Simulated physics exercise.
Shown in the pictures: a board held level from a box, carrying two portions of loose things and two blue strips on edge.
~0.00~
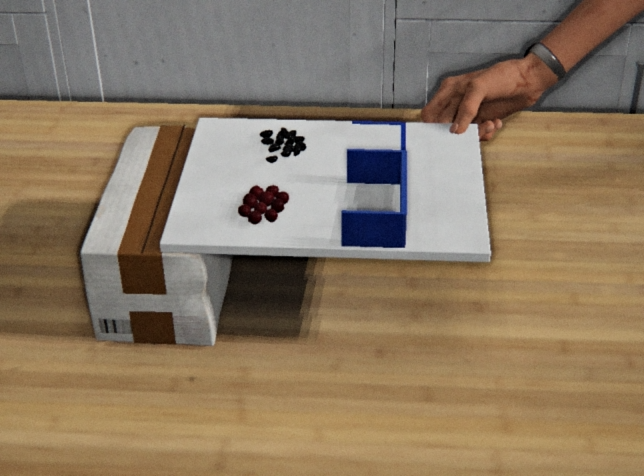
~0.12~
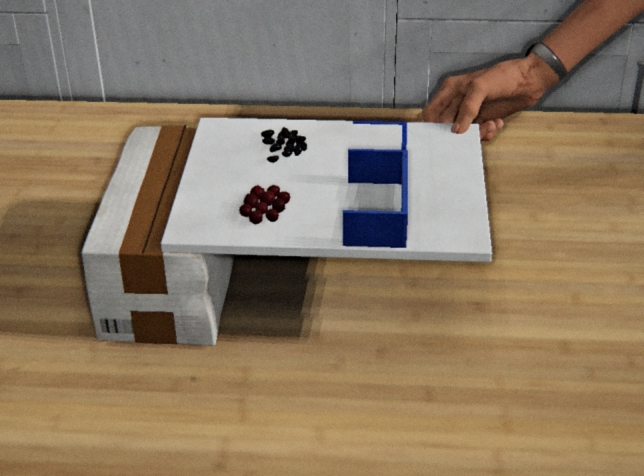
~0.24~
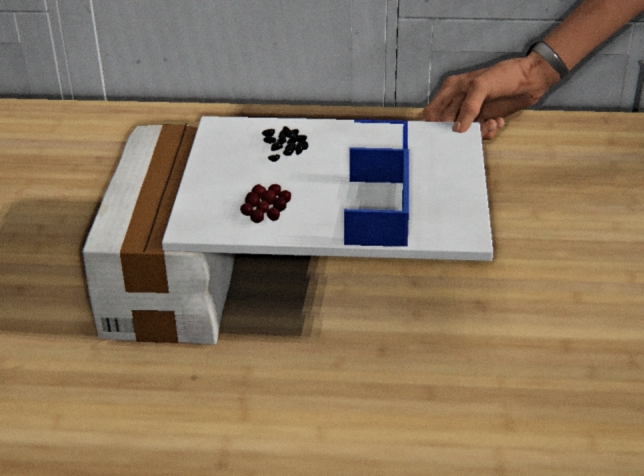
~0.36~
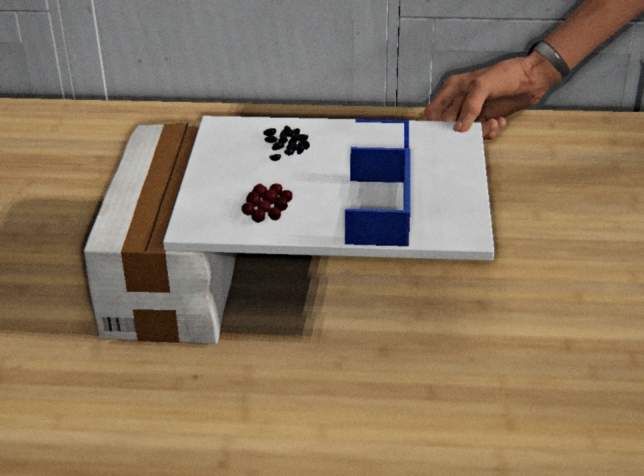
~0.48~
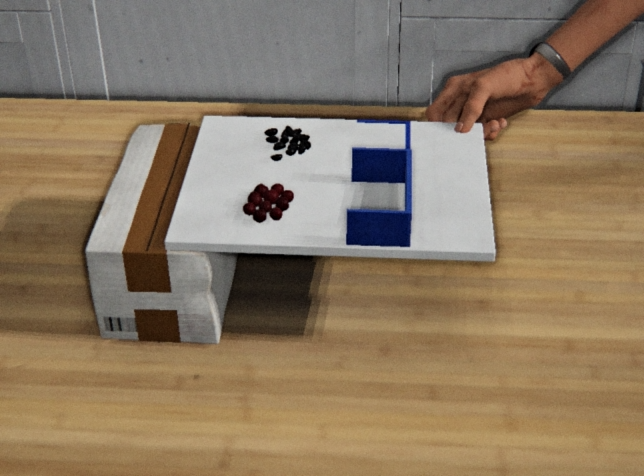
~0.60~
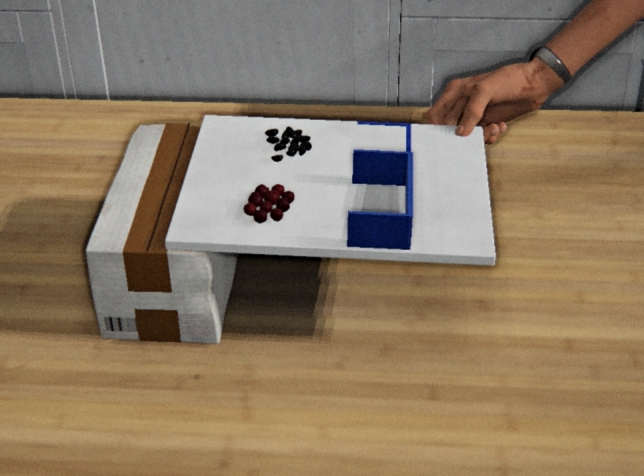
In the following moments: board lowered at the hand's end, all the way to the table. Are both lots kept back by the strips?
Near portion: Kept back. Far portion: Not kept back.
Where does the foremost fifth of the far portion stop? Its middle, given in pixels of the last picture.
Close to (525, 309), I reckon.
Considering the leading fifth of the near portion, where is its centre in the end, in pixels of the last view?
My best guess is around (386, 280) in the final picture.
After 1.02 s, board sloping at 8°; near portion where it was; far portion where it was.
After 1.54 s, board sloping at 18°; near portion on its way down; far portion where it was.
After 2.11 s, board resting at 26°; near portion has reached its bar; far portion a little past its bar.
In the end (3.1 s), board resting at 26°; near portion gathered behind its bar; far portion all but a few past its bar.
